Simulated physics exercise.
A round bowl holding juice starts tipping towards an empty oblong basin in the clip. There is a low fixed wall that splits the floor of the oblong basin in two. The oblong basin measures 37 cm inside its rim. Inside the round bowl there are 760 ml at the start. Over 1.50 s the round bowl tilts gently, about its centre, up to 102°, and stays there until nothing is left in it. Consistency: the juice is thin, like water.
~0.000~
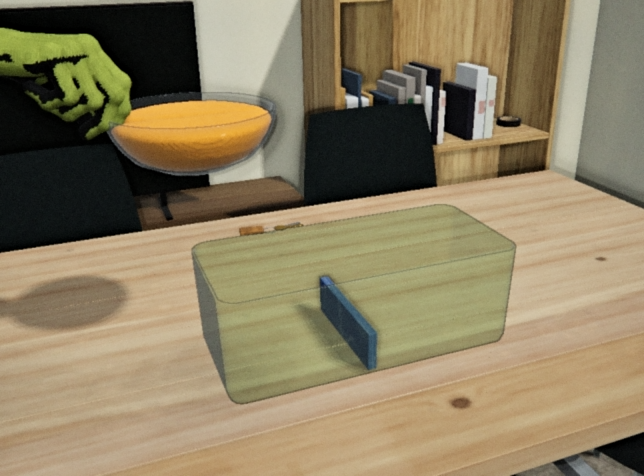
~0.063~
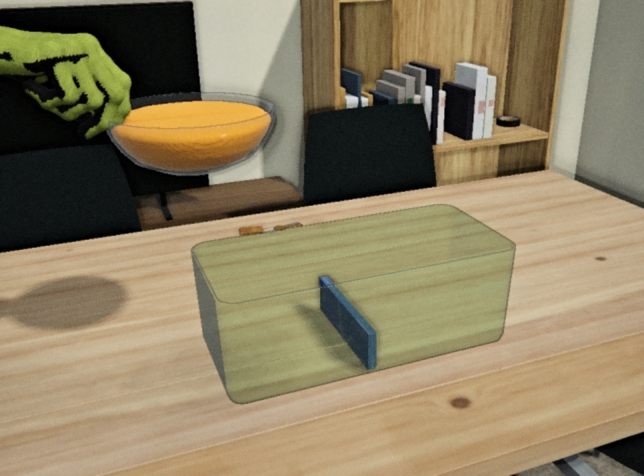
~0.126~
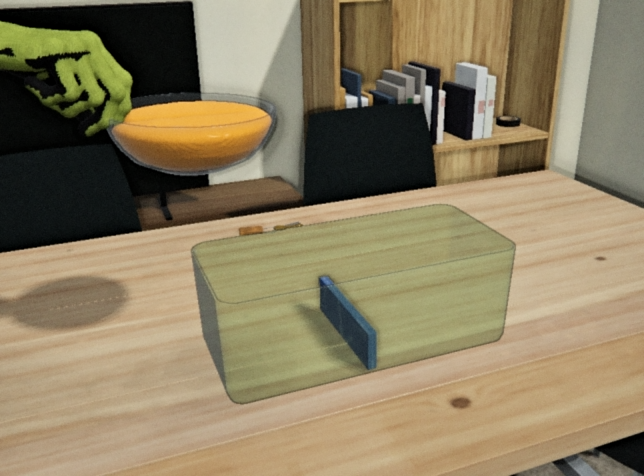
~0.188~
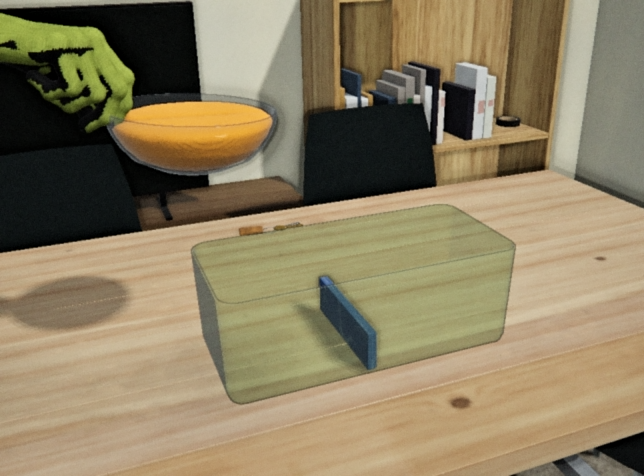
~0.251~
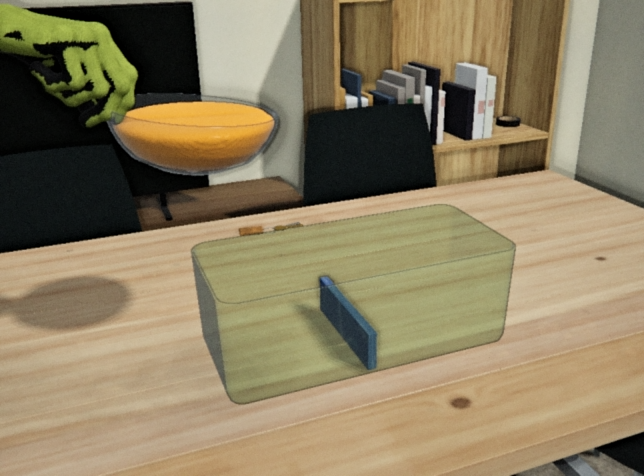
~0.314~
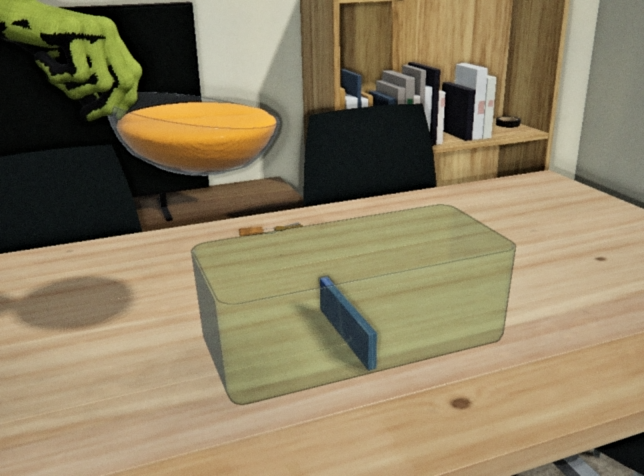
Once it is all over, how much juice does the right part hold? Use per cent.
The right part holds about 39 per cent.
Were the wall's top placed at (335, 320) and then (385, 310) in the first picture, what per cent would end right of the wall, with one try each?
Around 60 and 15 percent, in that order.
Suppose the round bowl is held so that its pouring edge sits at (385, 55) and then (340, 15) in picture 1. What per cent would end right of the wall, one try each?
Some 95 and 90 per cent, in that order.
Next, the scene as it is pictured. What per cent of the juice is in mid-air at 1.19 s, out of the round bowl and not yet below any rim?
Around 3 percent of it is airborne.
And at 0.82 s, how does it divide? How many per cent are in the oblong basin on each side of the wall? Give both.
Lab note: Left near 18, right near 16.
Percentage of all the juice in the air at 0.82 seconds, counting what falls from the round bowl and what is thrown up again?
36 %.
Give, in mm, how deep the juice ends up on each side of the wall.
Some 16 mm on the left and 10 mm on the right.
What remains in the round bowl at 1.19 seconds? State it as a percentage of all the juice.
0 in a hundred, give or take.
After 0.82 s the tilt is 58° and 28 per cent is still to pour, 19 is left of the wall and 17 right of it.
After 1.19 s the tilt is 92° and 0 per cent is still to pour, 58 is left of the wall and 38 right of it.
After 1.58 s the tilt is 102° and 0 per cent is still to pour, 60 is left of the wall and 39 right of it.
After 2.00 s the tilt is 102° and 0 per cent is still to pour, 60 is left of the wall and 39 right of it.
In the end 60 per cent lies left of the wall, 39 right of it and 1 outside.
